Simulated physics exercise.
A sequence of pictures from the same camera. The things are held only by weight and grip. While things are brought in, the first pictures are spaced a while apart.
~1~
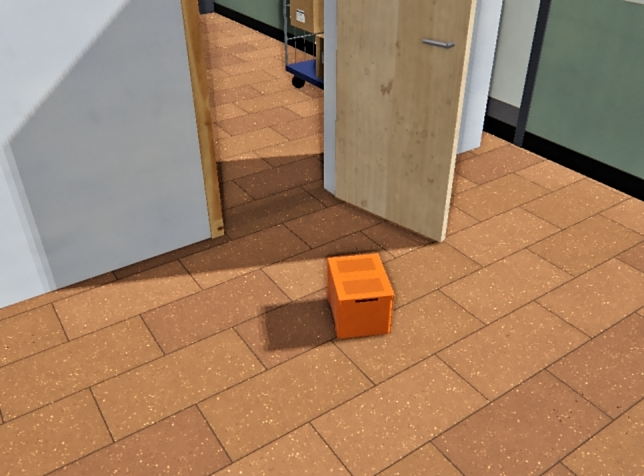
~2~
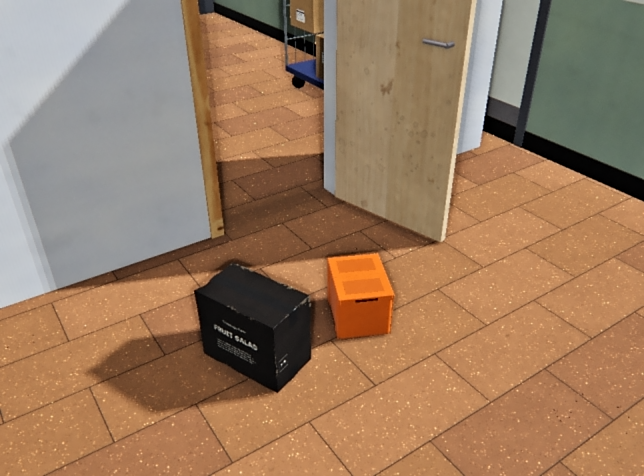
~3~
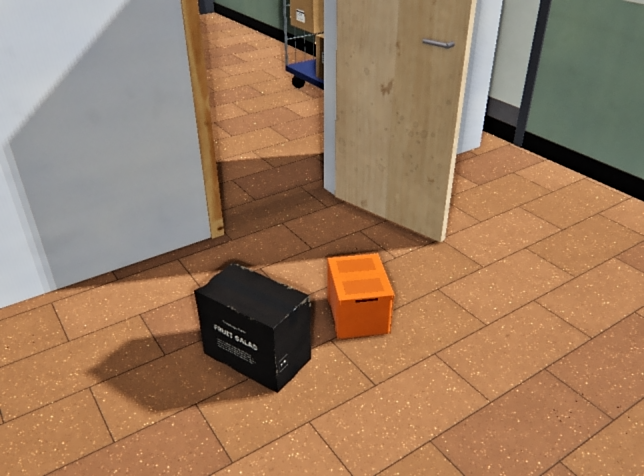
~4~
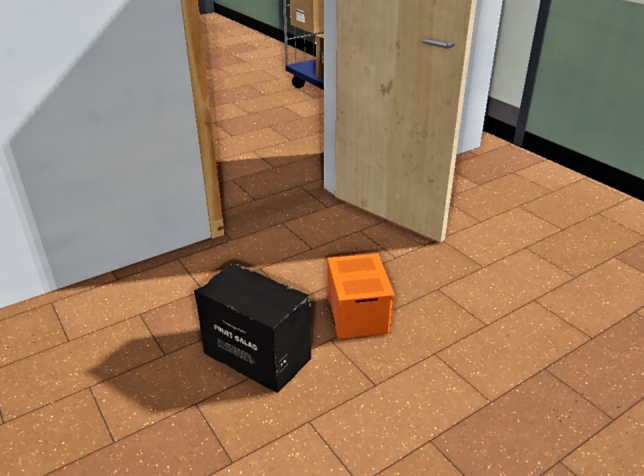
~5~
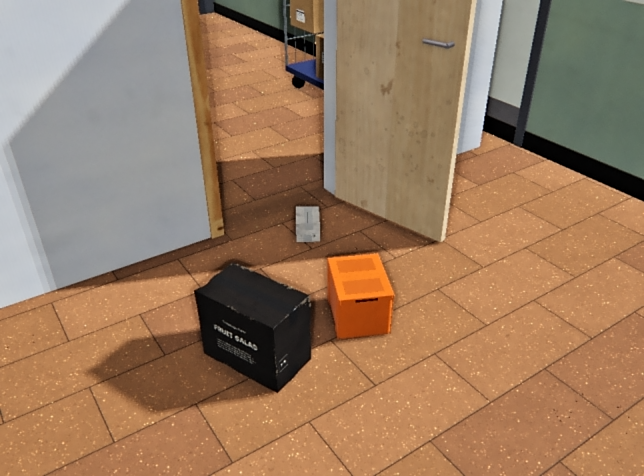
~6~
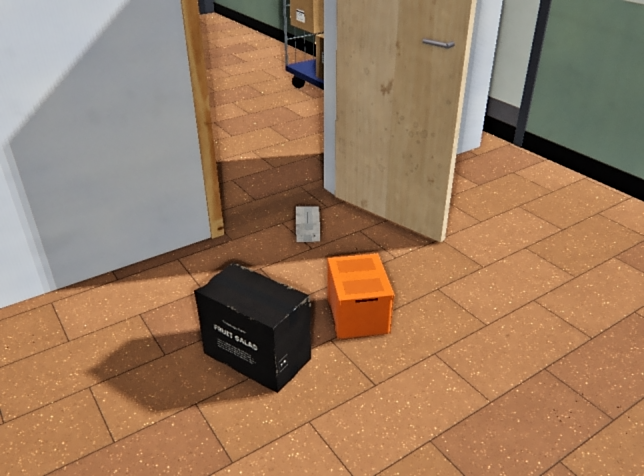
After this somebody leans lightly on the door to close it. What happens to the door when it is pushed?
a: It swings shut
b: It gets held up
Answer: A.
Then, 1.40 s later than the last frame, open by 54°.
Then, 2.10 s later than the last frame, open by 21°; white box moved about its own width near (281, 216).
When it is over, open by 0°; moved from the start, white box; the other 2 as before. End places, in pixels of the last picture, white box near (263, 203).
